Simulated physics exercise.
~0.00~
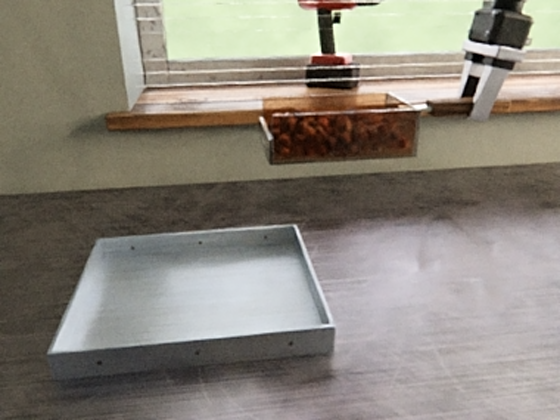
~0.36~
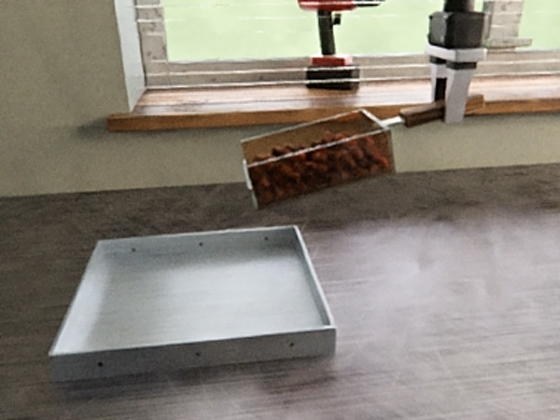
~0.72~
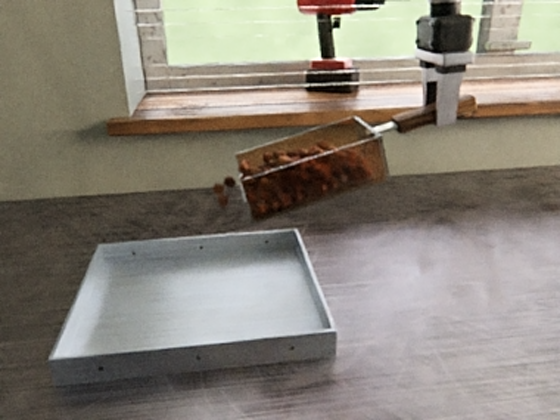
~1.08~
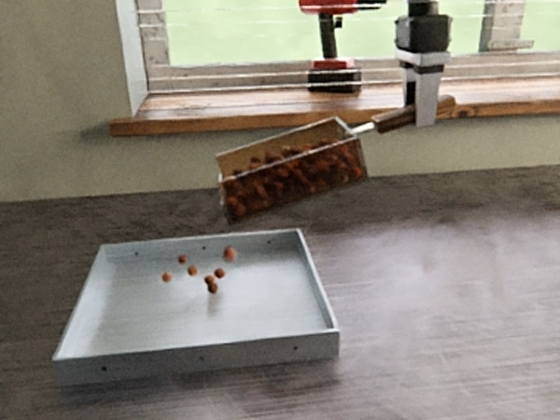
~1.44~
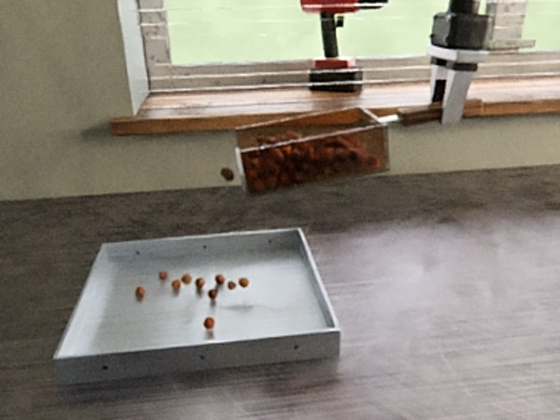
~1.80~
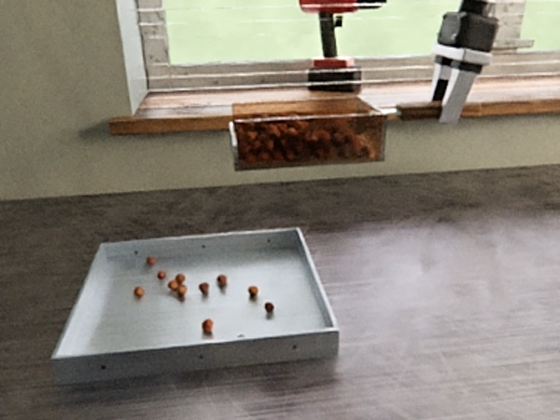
At first, a robot arm at the upper right holds a clear-sided box full of round brown hazelnuts in front of a window, with a shallow pale gray tray on the dark table below to the left. The arm lowers the box a little and tips its left end downward. A few nuts slip over that end and drop, landing scattered in the tray as the box shifts slightly left. The arm then moves back to the right, easing the tilt while another nut falls. Finally the box is nearly level and still mostly full, with about a dozen nuts lying in the tray.
